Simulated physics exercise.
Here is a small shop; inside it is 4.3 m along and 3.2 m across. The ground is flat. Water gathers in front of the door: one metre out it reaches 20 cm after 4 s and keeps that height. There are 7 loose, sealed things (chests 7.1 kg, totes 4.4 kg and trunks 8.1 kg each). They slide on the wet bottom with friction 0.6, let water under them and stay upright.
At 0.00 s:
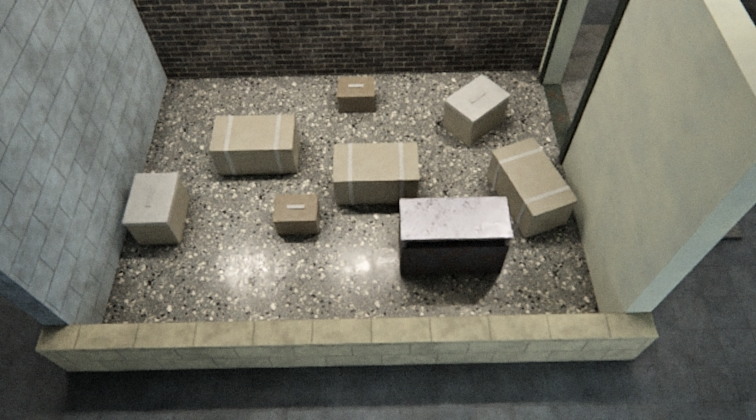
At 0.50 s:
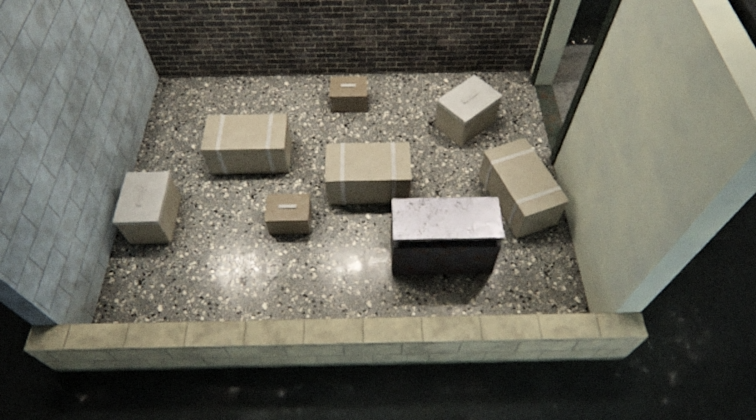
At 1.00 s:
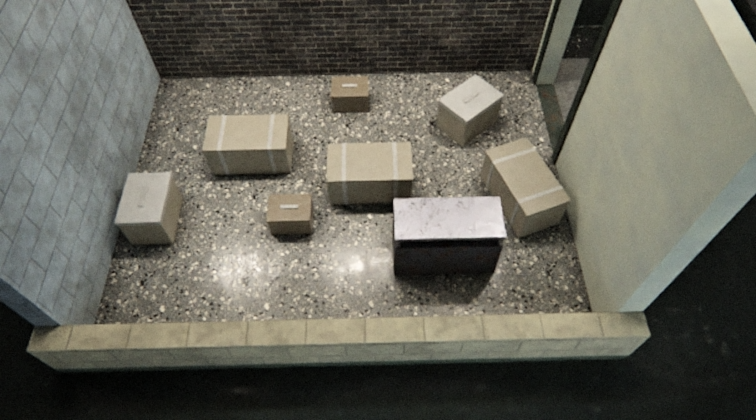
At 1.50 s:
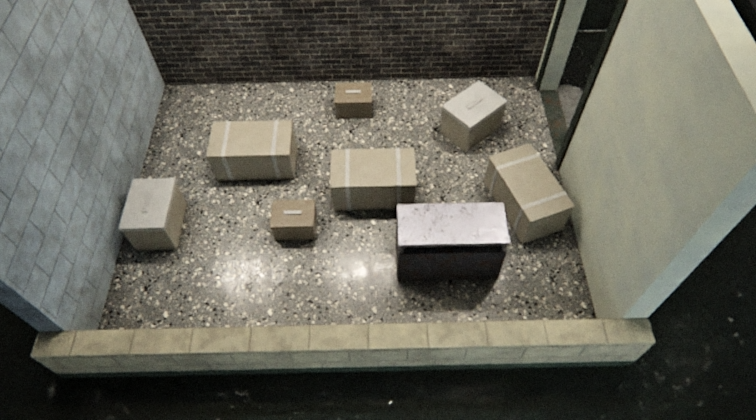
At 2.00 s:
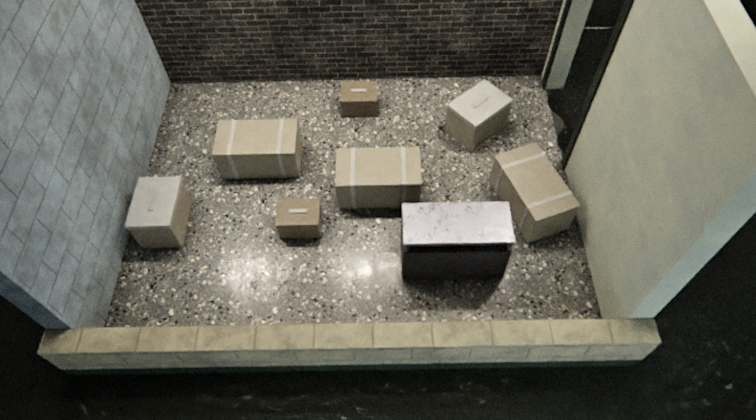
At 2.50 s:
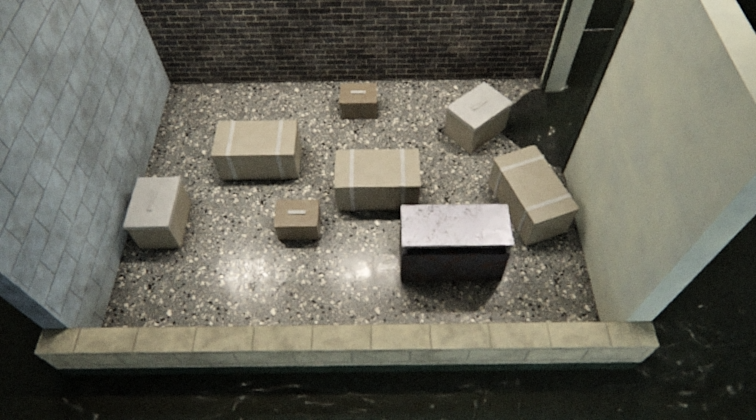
Dark water rising outside a small walled room, then starting to spread in through the doorway at right, boxes inside staying still.
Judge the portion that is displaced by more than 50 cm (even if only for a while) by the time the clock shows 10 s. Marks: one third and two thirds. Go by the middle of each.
That comes to two thirds or more.
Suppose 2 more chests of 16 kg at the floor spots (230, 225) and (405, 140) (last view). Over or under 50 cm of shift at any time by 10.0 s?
In turn: Short of it, over.
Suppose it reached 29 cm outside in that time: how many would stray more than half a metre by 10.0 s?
In that case 6 of them.
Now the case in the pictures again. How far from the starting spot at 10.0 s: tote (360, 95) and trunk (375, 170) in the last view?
In that order: 250 cm, 80 cm.
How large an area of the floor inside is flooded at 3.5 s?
Roughly 2.0 m2.
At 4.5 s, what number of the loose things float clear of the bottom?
I count 0.
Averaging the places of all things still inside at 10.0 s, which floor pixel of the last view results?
At about (282, 263).
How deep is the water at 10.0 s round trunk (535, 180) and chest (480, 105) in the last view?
Roughly 2 and 13 cm.
After 3.5 s 0 of 7 are over 50 cm from their spots; 0 afloat.
After 4.5 s 1 of 7 are over 50 cm from their spots; 0 afloat.
After 7.0 s 5 of 7 are over 50 cm from their spots; 3 afloat.
After 10.0 s 6 of 7 are over 50 cm from their spots, and 6 have been at some point; 6 afloat.
